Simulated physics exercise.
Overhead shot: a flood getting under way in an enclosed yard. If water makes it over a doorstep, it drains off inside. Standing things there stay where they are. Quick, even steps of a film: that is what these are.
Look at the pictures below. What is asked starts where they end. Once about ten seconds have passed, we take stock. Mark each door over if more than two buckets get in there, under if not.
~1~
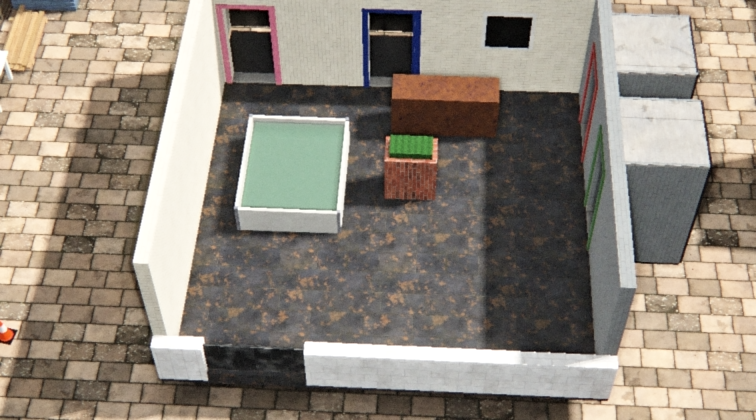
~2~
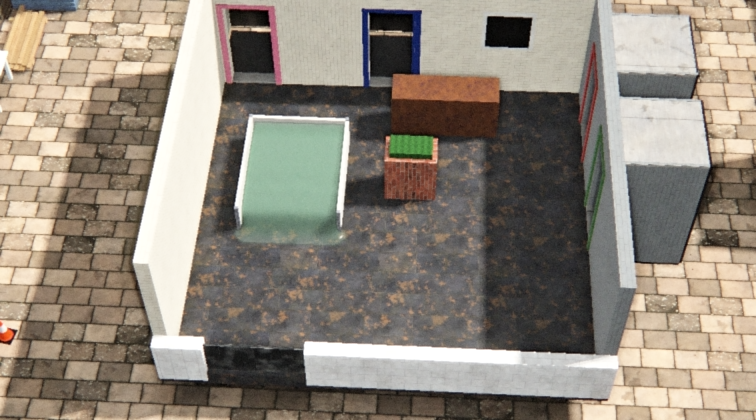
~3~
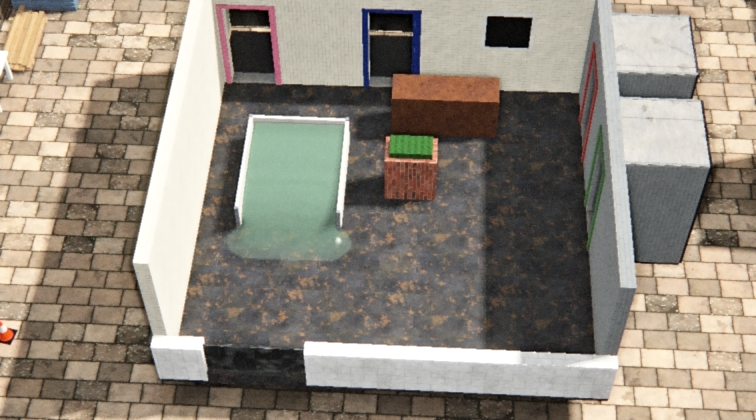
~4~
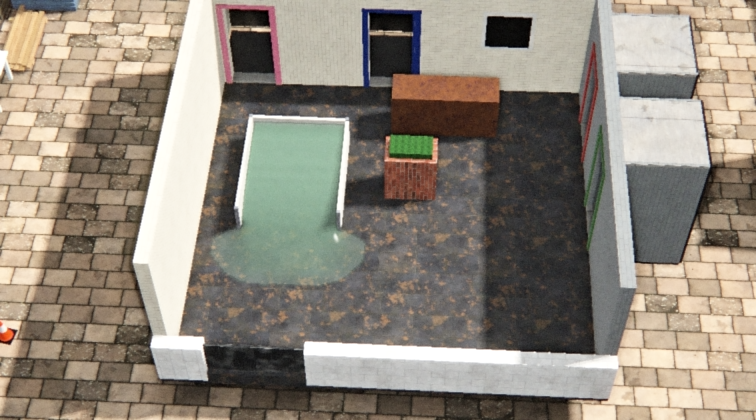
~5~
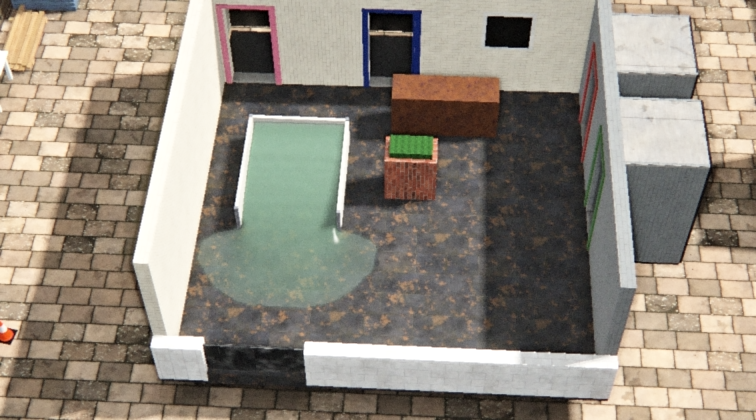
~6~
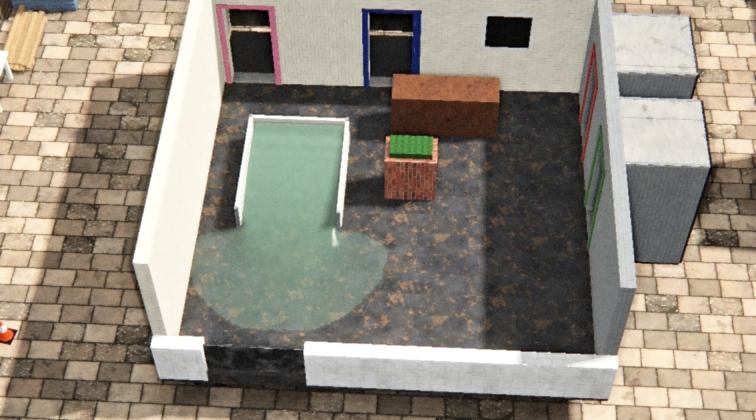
Pink door - over; blue door - under; green door - under; red door - under.
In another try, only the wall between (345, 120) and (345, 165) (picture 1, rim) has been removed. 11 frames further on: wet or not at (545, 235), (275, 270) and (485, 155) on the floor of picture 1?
In turn: Untouched, then untouched, then inundated.
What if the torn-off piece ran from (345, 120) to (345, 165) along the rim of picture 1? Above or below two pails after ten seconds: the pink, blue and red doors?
The pink door remains within the limit, the blue door tops the limit and the red door tops the limit.
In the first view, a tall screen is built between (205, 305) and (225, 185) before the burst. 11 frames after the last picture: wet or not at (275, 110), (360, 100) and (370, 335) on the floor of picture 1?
Results in order: Bone-dry / bone-dry / swamped.
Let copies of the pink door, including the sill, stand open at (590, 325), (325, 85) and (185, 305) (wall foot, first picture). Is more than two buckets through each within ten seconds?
Same order as asked - exceeds the limit, stays within the limit and exceeds the limit.
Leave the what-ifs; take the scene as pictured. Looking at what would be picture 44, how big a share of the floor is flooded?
My best guess is some 65 %.
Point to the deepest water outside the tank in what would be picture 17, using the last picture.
Approximate pixel: (175, 360).
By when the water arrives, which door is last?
The one in blue.
A moment on, water covers 25 % of the floor; the pink door not reached, the blue door not reached, the green door not reached, the red door not reached.
Next, water covers 30 % of the floor; the pink door not reached, the blue door not reached, the green door not reached, the red door not reached.
Then, water covers 35 % of the floor; the pink door not reached, the blue door not reached, the green door not reached, the red door not reached.
Later, water covers 65 % of the floor; the pink door wet at the sill, nothing in, the blue door not reached, the green door wet at the sill, nothing in, the red door not reached.
In the end, water covers 95 % of the floor; the pink door over two buckets in, the blue door wet at the sill, nothing in, the green door wet at the sill, nothing in, the red door wet at the sill, nothing in.
